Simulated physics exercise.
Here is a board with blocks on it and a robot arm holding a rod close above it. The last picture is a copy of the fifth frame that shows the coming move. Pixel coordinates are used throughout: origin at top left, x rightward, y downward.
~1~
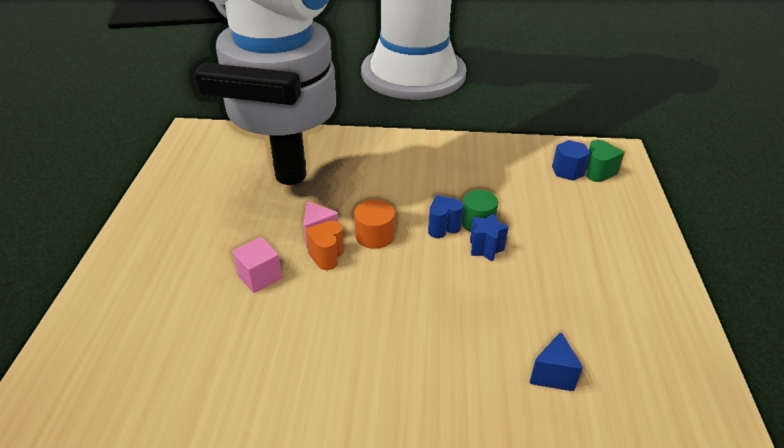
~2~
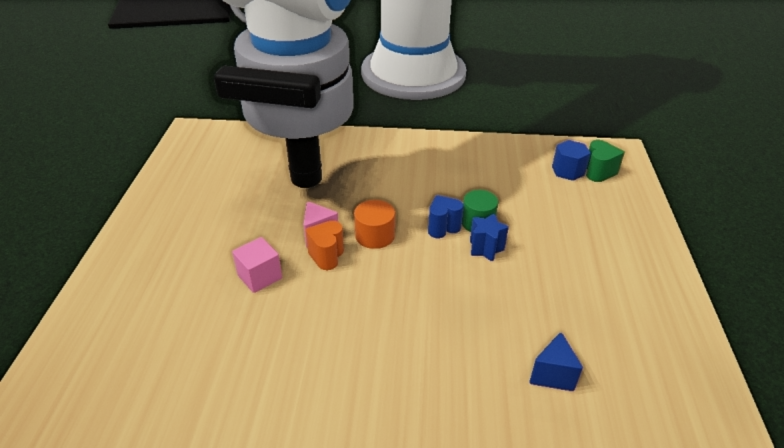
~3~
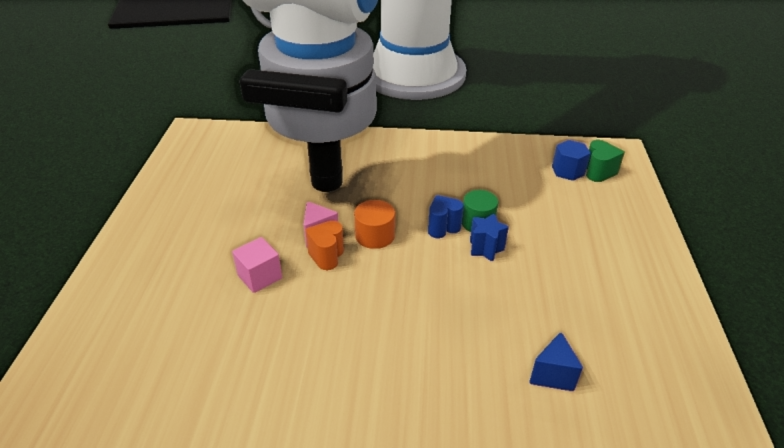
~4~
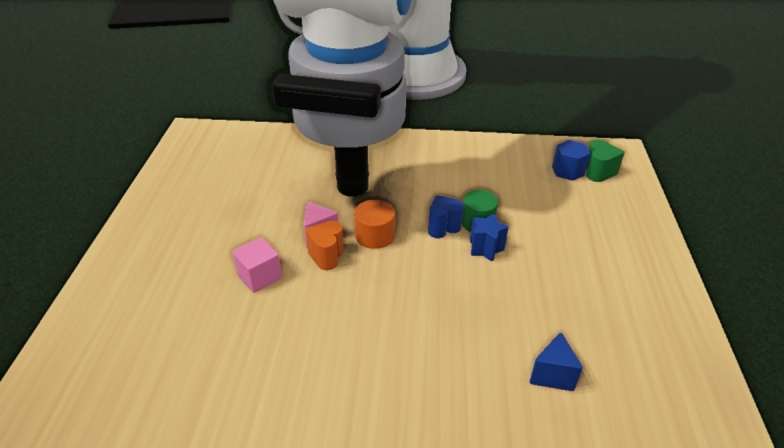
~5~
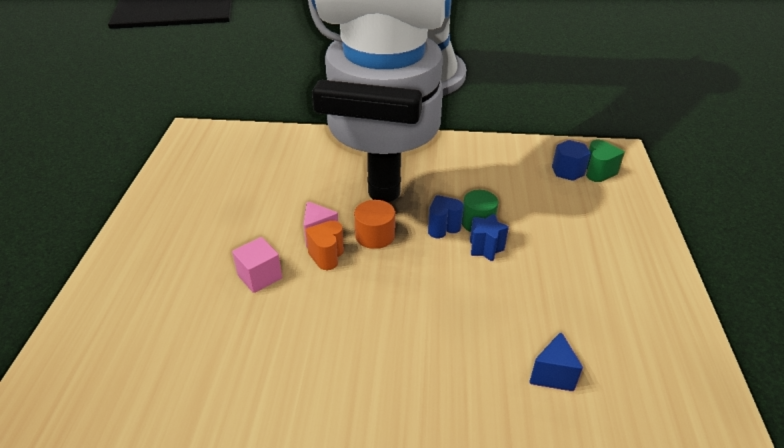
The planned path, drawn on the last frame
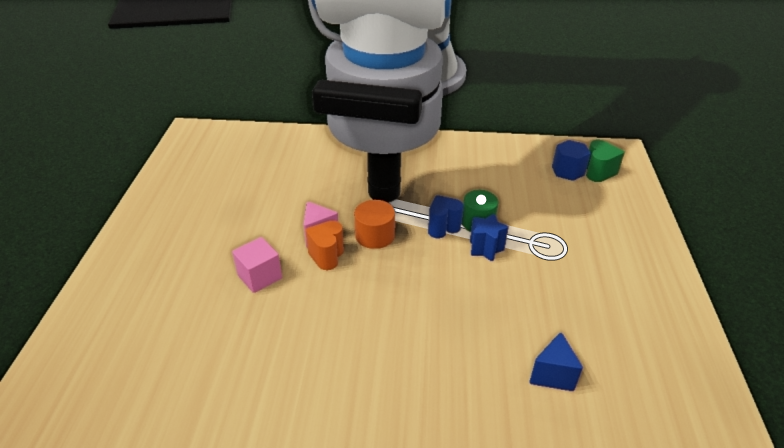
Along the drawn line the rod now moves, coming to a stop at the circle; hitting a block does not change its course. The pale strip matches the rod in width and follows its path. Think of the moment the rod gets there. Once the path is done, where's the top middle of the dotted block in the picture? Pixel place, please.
The spot you're after is about (555, 201) in the image.
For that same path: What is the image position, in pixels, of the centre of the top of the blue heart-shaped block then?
Its top middle: (484, 228).
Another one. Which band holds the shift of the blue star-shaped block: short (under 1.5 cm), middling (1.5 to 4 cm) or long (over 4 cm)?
Movement: 1.5 to 4 cm.
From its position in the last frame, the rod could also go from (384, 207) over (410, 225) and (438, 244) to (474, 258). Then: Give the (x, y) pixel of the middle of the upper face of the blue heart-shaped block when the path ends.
The top centre is at (476, 212).
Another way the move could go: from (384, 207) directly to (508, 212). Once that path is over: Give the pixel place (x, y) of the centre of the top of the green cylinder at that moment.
Put as a pixel place, it's (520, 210).
The line goes from (384, 207) to (548, 246); the dot is on the green cylinder.
What follows on the original path. One third of the way, rod (438, 206); blue heart-shaped block (460, 212), turned 30° clockwise; blue star-shaped block (492, 227).
Two thirds of the way, rod (493, 219); blue heart-shaped block (484, 228), turned 90° clockwise; green cylinder (525, 201); blue star-shaped block (508, 243), turned 40° anticlockwise.
At the end, rod (551, 233); orange cylinder unmoved; blue heart-shaped block (484, 228), turned 90° clockwise; green cylinder (555, 201); blue star-shaped block (508, 243), turned 40° anticlockwise.
